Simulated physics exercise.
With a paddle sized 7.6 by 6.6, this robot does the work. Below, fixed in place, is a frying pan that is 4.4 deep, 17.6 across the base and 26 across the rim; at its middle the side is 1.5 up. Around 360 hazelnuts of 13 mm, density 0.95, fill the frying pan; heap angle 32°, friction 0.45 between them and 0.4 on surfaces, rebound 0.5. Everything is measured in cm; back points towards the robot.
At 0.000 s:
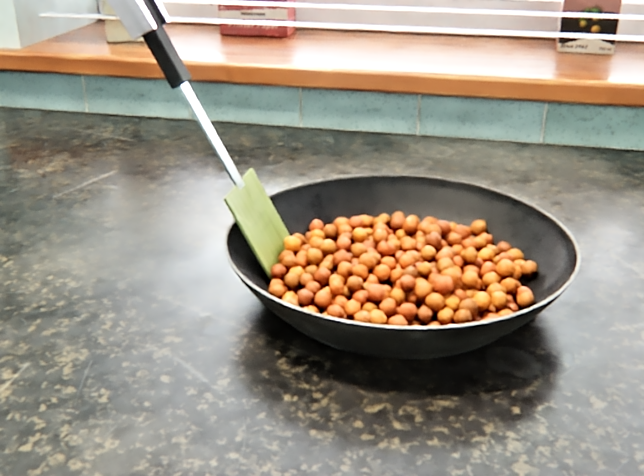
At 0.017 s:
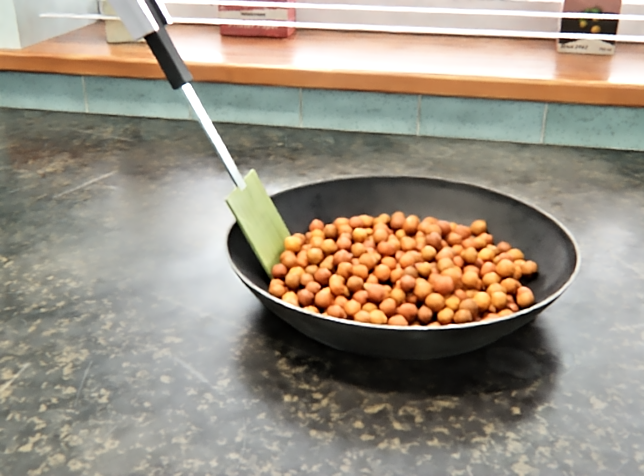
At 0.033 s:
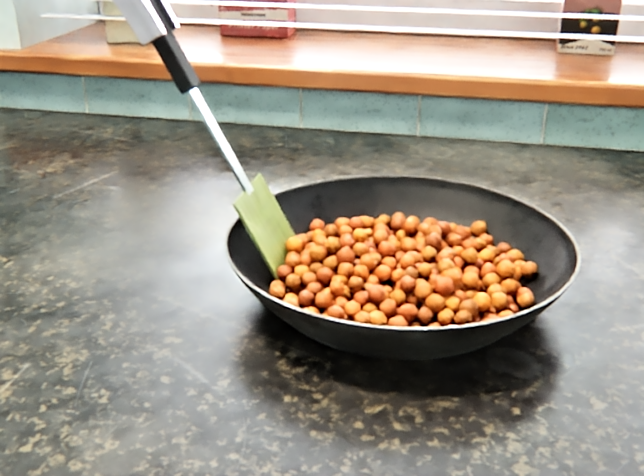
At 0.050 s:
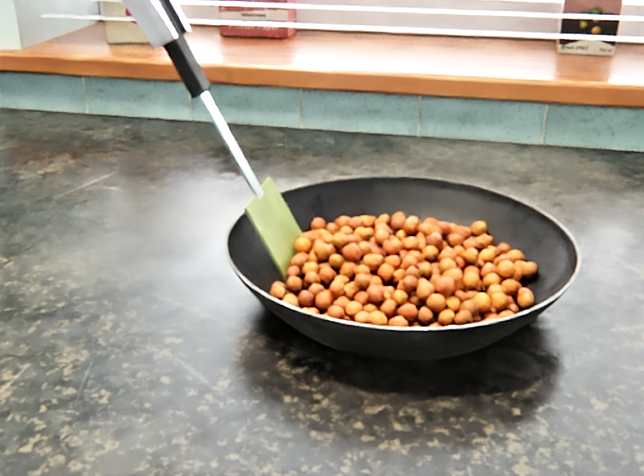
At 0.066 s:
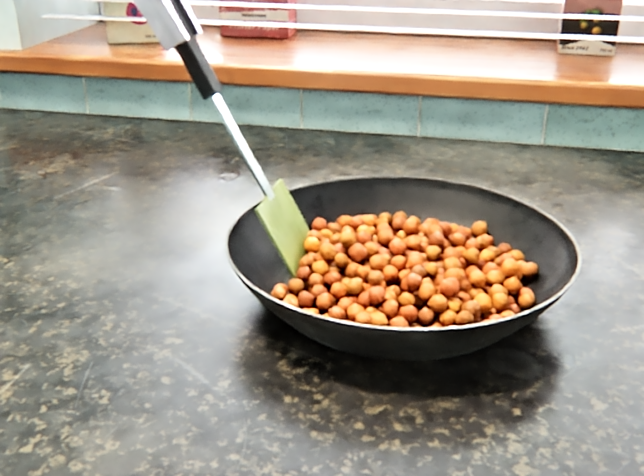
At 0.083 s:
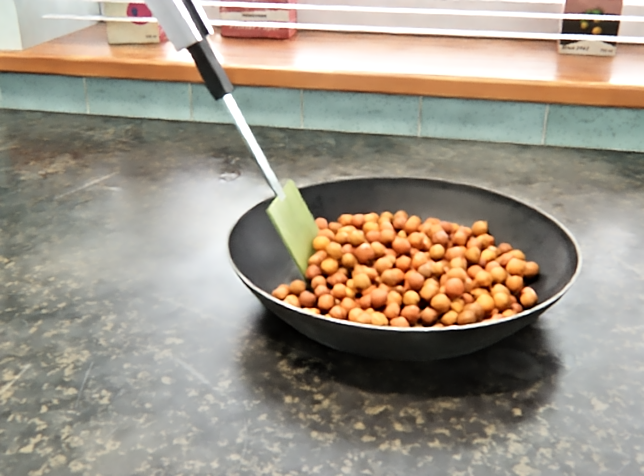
The video shows a black frying pan of brown hazelnuts on a dark speckled counter, while a green paddle on a robot's metal shaft moves slowly right from the pan's left side, nudging the nearest nuts slightly.
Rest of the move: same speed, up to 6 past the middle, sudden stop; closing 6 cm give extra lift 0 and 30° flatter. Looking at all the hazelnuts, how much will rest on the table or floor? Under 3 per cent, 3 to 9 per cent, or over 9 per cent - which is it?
It is under 3 per cent.
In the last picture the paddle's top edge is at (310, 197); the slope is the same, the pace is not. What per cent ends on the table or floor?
About 0 percent.
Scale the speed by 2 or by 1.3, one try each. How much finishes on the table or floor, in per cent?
Some 0 per cent, then some 0 per cent, on the table or floor.
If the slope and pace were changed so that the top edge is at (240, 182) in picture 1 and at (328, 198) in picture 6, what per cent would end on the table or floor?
Some 0 per cent.
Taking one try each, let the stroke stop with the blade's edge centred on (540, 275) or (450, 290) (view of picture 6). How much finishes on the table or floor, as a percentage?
The two tries give near 15 and near 0 in a hundred.
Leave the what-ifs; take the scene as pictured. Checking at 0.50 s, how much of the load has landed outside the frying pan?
Close to 0 per cent of the load.
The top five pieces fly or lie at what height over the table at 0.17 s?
I'd put it close to 5 cm.
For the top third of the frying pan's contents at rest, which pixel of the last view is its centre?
It is centred near (488, 261).
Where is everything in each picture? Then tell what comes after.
In the first frame, the paddle top edge at (238, 183), sloping 62°; upper third of the load around (392, 263), from x 275 to 530, top at y 220; 356 in the frying pan.
In the second frame, the paddle top edge at (240, 184), sloping 62°; upper third of the load around (392, 263), from x 275 to 530, top at y 220.
In the third frame, the paddle top edge at (247, 188), sloping 62°; upper third of the load around (382, 263), from x 275 to 530, top at y 220.
In the fourth frame, the paddle top edge at (258, 192), sloping 62°; upper third of the load around (382, 263), from x 280 to 530, top at y 220.
In the fifth frame, the paddle top edge at (269, 193), sloping 62°; upper third of the load around (386, 264), from x 280 to 530, top at y 220.
In the sixth frame, the paddle top edge at (280, 194), sloping 62°; upper third of the load around (392, 263), from x 280 to 530, top at y 220; 356 in the frying pan.
After 0.17 s, sloping 62°, highest piece 5 above the table; 356 in the frying pan.
After 0.25 s, sloping 48°, highest piece 5 above the table; 356 in the frying pan.
After 0.50 s, sloping 32°, highest piece 5 above the table; 356 in the frying pan.
After 1.55 s, sloping 32°, highest piece 5 above the table; 356 in the frying pan.
In the end, 356 in the frying pan. That is 0 % on the table or floor.
